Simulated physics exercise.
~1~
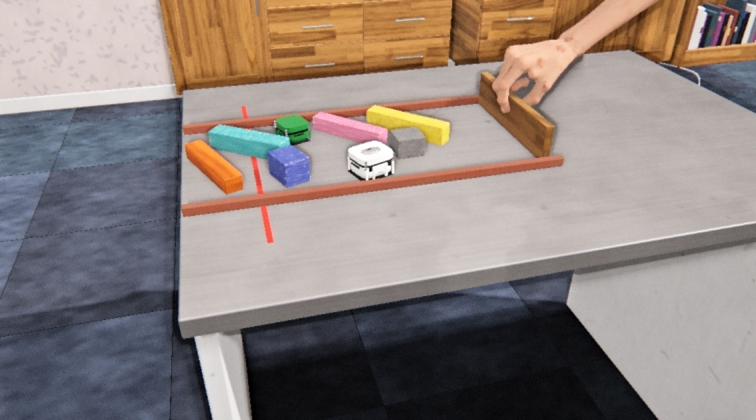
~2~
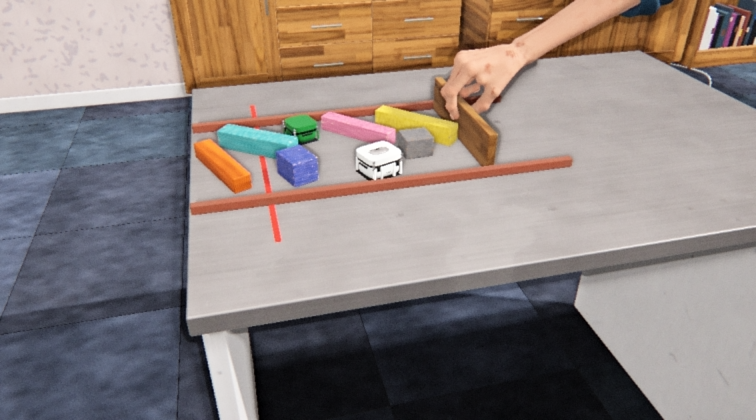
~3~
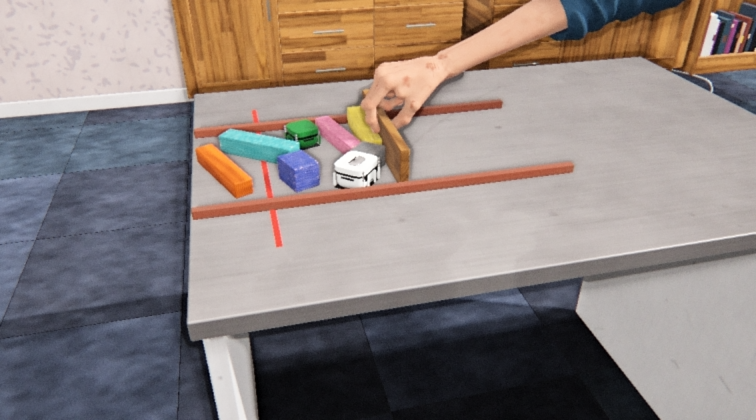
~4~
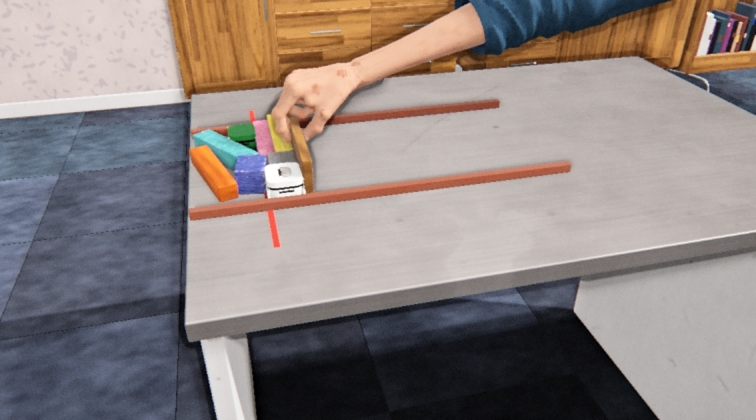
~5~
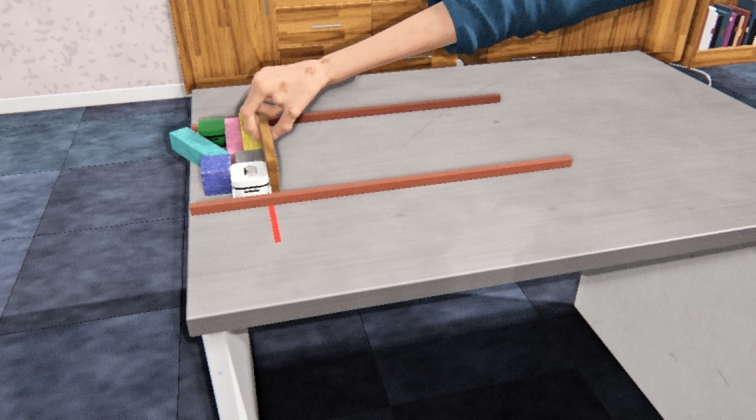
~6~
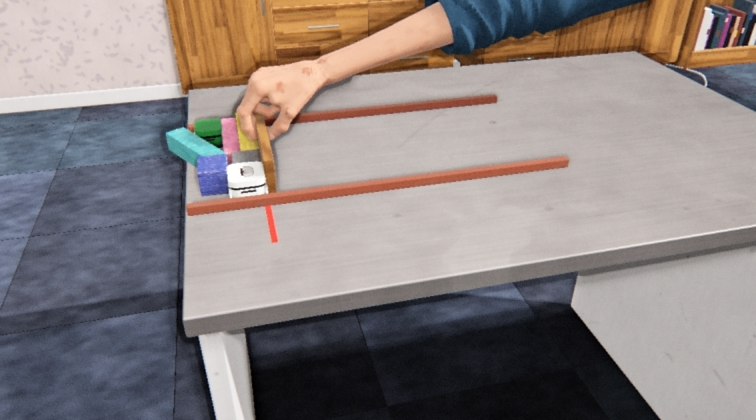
A hand slides an upright wooden board leftward along a grey table, between two reddish rails, seen from above one side in a room with wooden drawers and dark floor tiles. Ahead of it lie orange, turquoise, pink and yellow bars, a green piece, blue and grey blocks and a white case, with a red tape line near the left end. The board gathers the yellow bar, grey block and white case, then crowds everything together toward the left edge. The orange bar drops out of sight over the edge. The board stops at the tape, leaving the turquoise bar jutting past the edge, still perched.
